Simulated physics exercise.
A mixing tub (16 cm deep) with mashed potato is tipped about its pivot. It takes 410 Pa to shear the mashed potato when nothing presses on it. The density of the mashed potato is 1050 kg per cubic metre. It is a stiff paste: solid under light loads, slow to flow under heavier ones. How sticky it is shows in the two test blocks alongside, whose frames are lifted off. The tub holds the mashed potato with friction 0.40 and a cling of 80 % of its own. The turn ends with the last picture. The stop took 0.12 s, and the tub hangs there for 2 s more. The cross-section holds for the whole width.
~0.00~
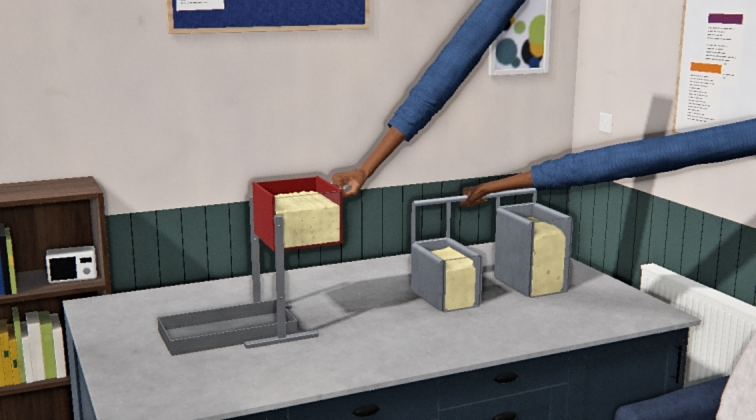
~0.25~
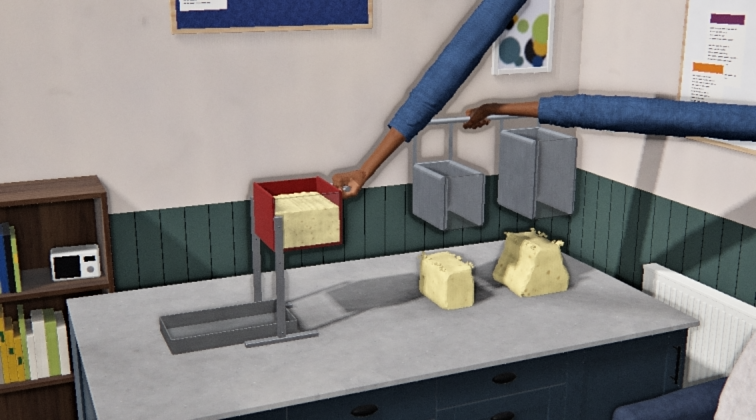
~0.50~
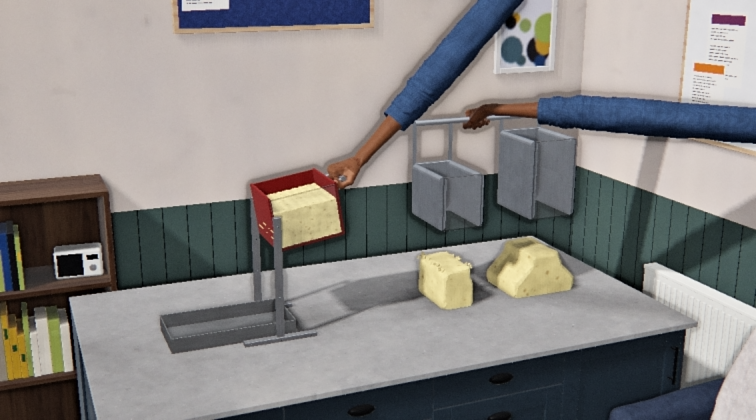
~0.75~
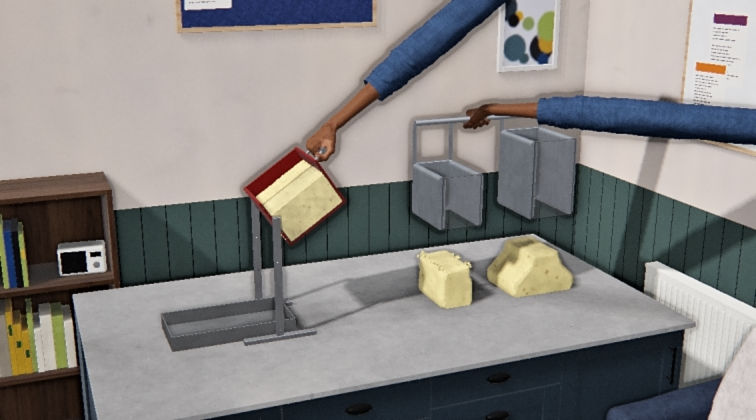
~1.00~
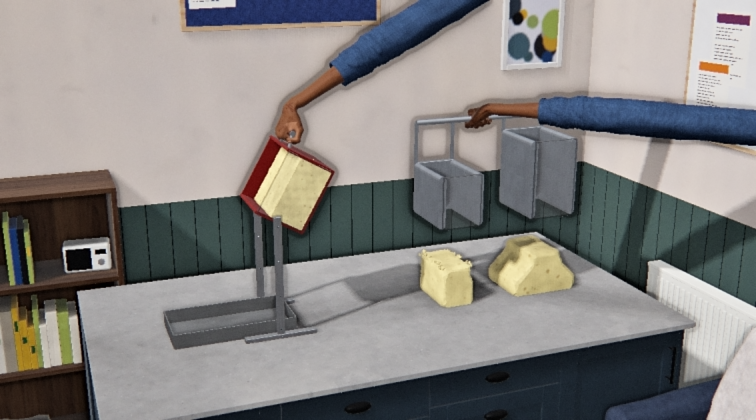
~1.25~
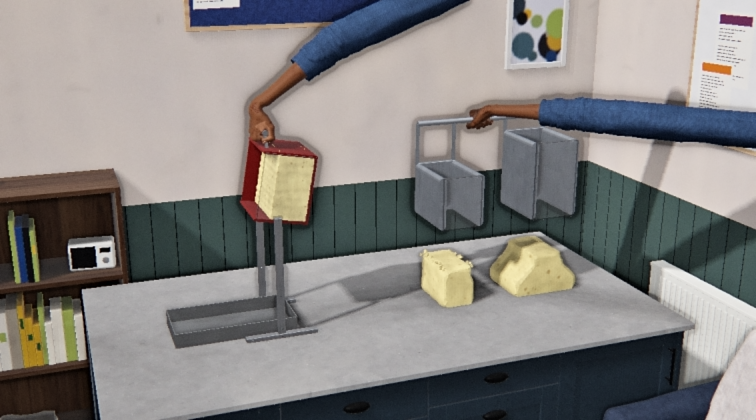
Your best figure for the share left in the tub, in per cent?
Expect roughly 100 %.
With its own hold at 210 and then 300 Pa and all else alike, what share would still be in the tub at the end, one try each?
In turn about 60 %, 75 %.
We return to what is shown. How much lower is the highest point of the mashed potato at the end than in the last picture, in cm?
Roughly 0 cm.
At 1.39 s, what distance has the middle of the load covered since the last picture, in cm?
About 0 cm.
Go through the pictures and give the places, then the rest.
Handle-side rim at (339, 191), tilt 0 degrees; crest of the mashed potato at (337, 206); block heights 15 cm, 23 cm (left to right), in the first picture.
Handle-side rim at (339, 192), tilt 0 degrees; crest of the mashed potato at (336, 206); block heights 15 cm, 18 cm (left to right), in the second picture.
Handle-side rim at (334, 184), tilt 8 degrees; crest of the mashed potato at (332, 199); block heights 14 cm, 16 cm (left to right), in the third picture.
Handle-side rim at (315, 163), tilt 34 degrees; crest of the mashed potato at (321, 176); block heights 14 cm, 16 cm (left to right), in the fourth picture.
Handle-side rim at (288, 152), tilt 60 degrees; crest of the mashed potato at (302, 160); block heights 14 cm, 16 cm (left to right), in the fifth picture.
Handle-side rim at (265, 154), tilt 80 degrees; crest of the mashed potato at (282, 157); block heights 14 cm, 16 cm (left to right), in the sixth picture.
After 1.39 s, the tub is at 80 degrees and holds 100 %.
After 1.56 s, the tub is at 80 degrees and holds 100 %.
After 1.73 s, the tub is at 80 degrees and holds 100 %.
After 1.90 s, the tub is at 80 degrees and holds 100 %.
After 3.25 s, the tub is at 80 degrees and holds 100 %.
